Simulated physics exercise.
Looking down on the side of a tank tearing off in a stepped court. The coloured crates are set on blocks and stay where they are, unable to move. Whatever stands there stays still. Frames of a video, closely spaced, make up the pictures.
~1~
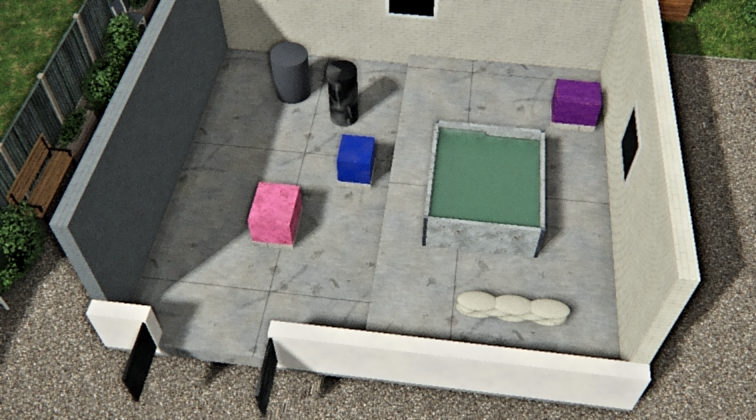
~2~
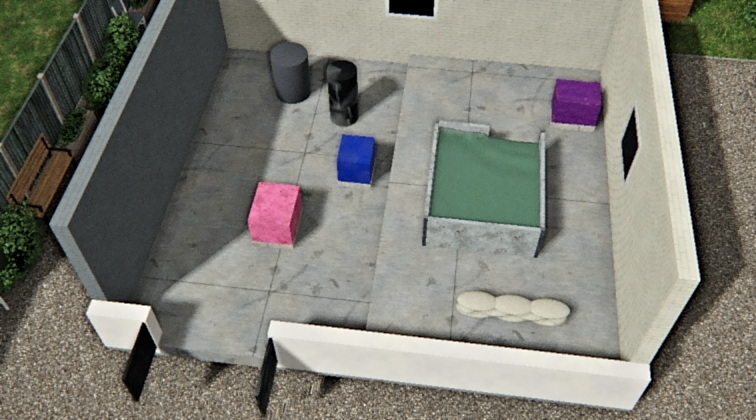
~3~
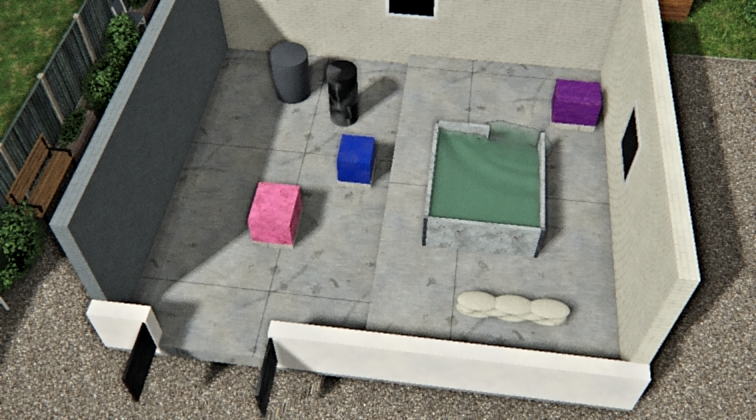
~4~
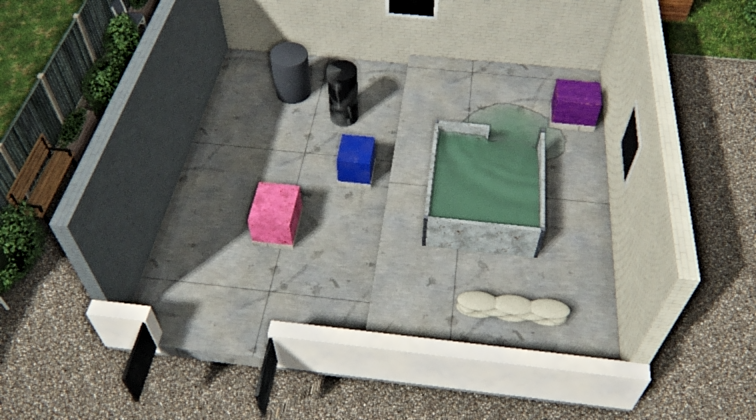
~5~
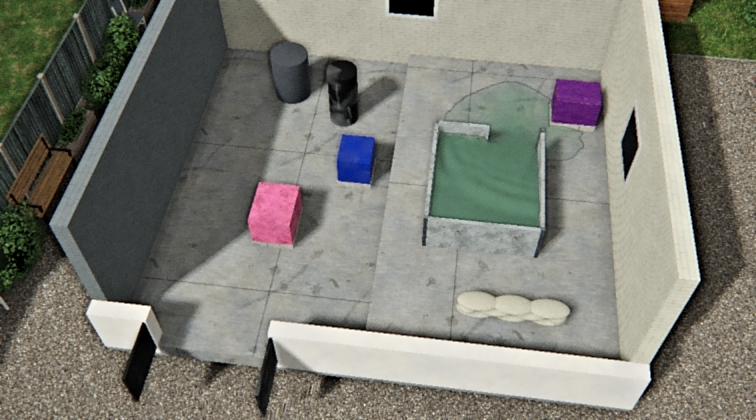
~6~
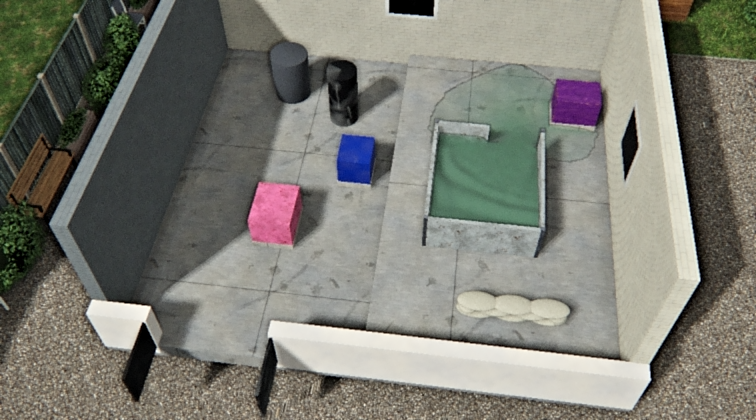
Green water pours through a gap in the tank's far side and spreads across the courtyard floor.
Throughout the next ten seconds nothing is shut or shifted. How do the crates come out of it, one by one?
In order: The blue crate is spared. The pink crate is spared. The purple crate is hit.
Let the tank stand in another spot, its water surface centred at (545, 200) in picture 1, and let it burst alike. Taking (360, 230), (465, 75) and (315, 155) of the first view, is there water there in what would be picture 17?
First unwetted; next drenched; last unwetted.
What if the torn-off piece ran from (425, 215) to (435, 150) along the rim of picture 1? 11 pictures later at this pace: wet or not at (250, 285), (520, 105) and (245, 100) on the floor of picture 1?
Okay, the first is waterlogged, the next is left untouched, and the last is left untouched.
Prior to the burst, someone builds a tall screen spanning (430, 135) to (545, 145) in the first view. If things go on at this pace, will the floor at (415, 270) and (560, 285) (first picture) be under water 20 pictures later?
As listed: Clear, flooded.
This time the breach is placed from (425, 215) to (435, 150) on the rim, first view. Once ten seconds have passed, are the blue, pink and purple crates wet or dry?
I'd expect the blue crate goes wet, the pink crate goes wet, and the purple crate remains untouched.
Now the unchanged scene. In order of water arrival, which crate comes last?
Coming in last, the pink one.
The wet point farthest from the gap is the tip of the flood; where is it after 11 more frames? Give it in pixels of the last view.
(340, 61).
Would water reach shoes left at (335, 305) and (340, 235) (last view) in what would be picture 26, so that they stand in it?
The first place is spared and the second is spared.
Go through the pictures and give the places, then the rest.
In the first picture, still water in the water tank at (486, 176).
In the second picture, the front is at a hidden place, out from the gap on the water tank's far side.
In the third picture, water pours out on the water tank's far side and has run to a hidden place.
In the fourth picture, water pours out on the water tank's far side and has run to (502, 106).
In the fifth picture, the front is at (506, 85), out from the gap on the water tank's far side.
In the sixth picture, the front is at (525, 70), out from the gap on the water tank's far side.
A moment on, water covers 15 % of the floor; the blue crate not reached, the pink crate not reached, the purple crate water round its plinth.
Next, water covers 20 % of the floor; the blue crate not reached, the pink crate not reached, the purple crate water round its plinth.
Then, water covers 35 % of the floor; the blue crate not reached, the pink crate not reached, the purple crate water round its plinth.
Later, water covers 60 % of the floor; the blue crate water round its plinth, the pink crate water round its plinth, the purple crate water round its plinth.
In the end, water covers 90 % of the floor; the blue crate stayed above the water, the pink crate stayed above the water, the purple crate was topped.
